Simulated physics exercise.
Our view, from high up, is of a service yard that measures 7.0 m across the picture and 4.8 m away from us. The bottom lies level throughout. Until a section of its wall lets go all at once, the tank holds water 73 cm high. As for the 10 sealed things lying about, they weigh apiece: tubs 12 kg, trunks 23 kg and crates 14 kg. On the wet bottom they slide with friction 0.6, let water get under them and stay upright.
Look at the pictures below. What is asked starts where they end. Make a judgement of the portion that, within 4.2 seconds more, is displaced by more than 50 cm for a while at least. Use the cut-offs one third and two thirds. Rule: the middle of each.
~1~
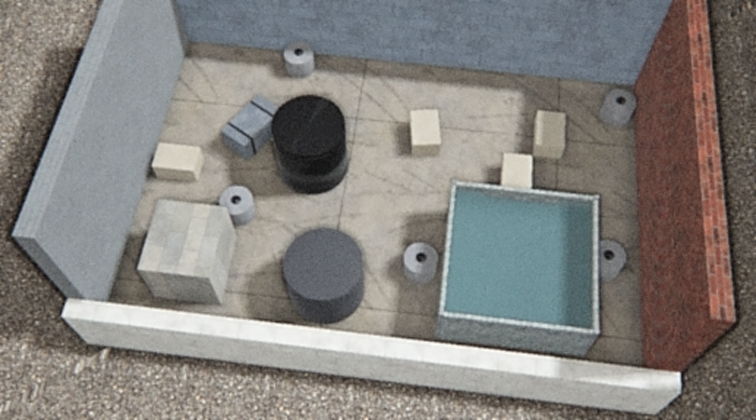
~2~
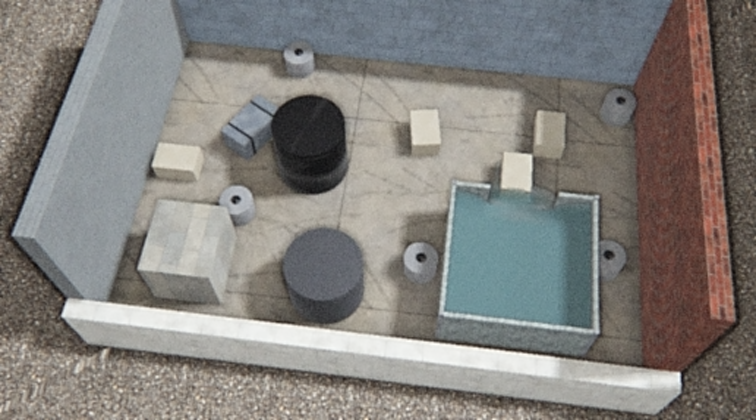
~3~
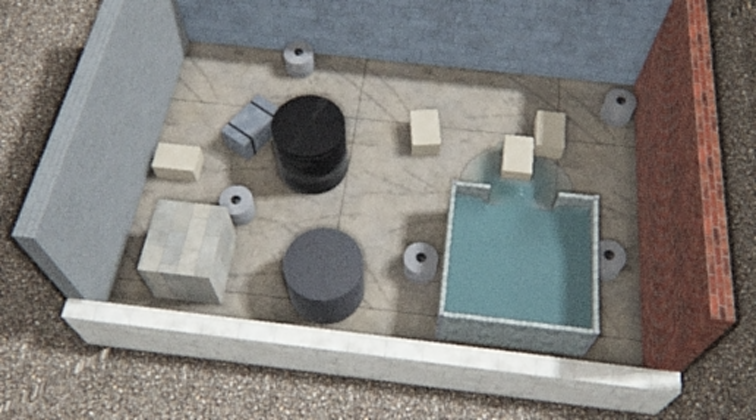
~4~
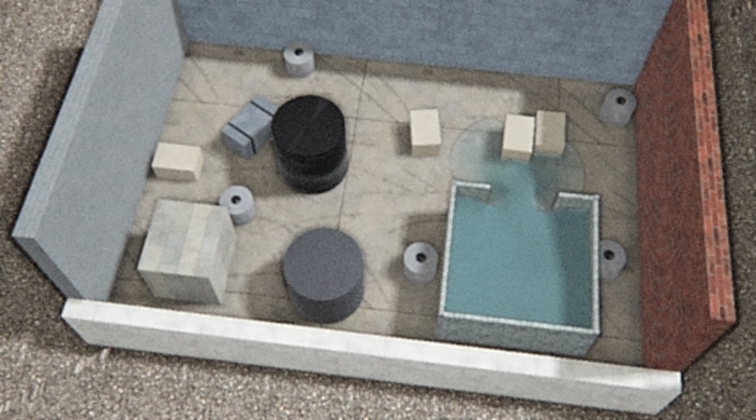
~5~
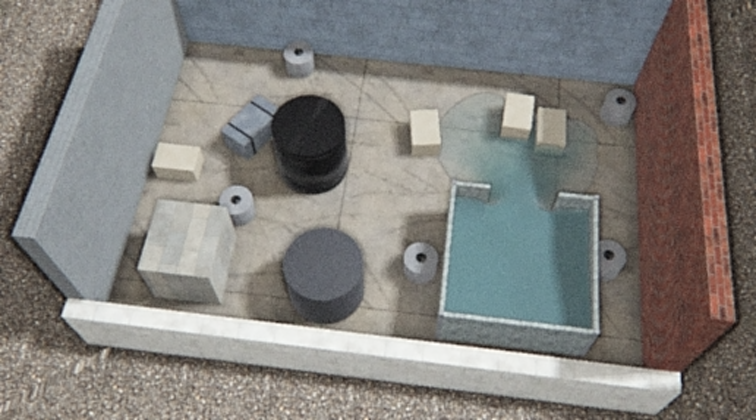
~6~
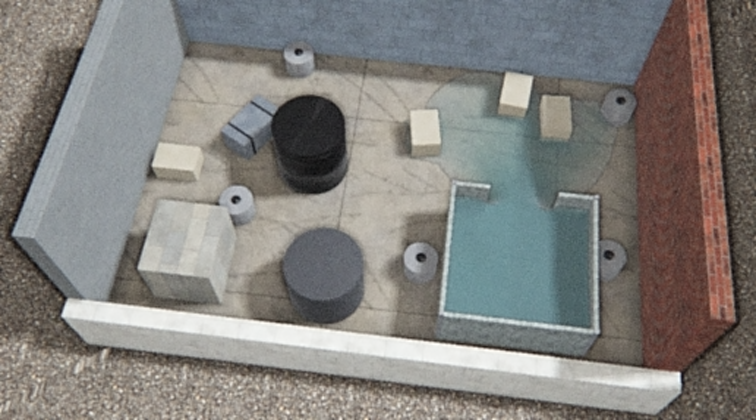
Two thirds or more.
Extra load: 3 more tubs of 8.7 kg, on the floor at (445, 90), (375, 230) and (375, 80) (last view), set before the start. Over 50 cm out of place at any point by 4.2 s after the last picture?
Result, one by one: Exceeded, not exceeded and exceeded.
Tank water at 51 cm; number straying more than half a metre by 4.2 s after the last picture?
That would make 5 of them.
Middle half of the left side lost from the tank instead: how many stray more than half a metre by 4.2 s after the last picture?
That gives 4 of them.
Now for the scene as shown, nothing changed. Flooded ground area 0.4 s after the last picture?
Somewhere around 10.5 m2, roughly.
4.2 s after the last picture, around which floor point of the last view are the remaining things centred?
About (382, 219).
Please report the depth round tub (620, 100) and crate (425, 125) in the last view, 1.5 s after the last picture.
First roughly 32 cm, second roughly 3 cm.
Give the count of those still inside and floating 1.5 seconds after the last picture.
At that moment it comes to 3.
Then, 0.4 s after the last picture 2 of 10 are over 50 cm from their spots; 1 afloat.
Then, 1.5 s after the last picture 2 of 10 are over 50 cm from their spots; 3 afloat.
Then, 2.8 s after the last picture 5 of 10 are over 50 cm from their spots; 4 afloat.
Then, 4.2 s after the last picture 7 of 10 are over 50 cm from their spots, and 7 have been at some point; 5 afloat.
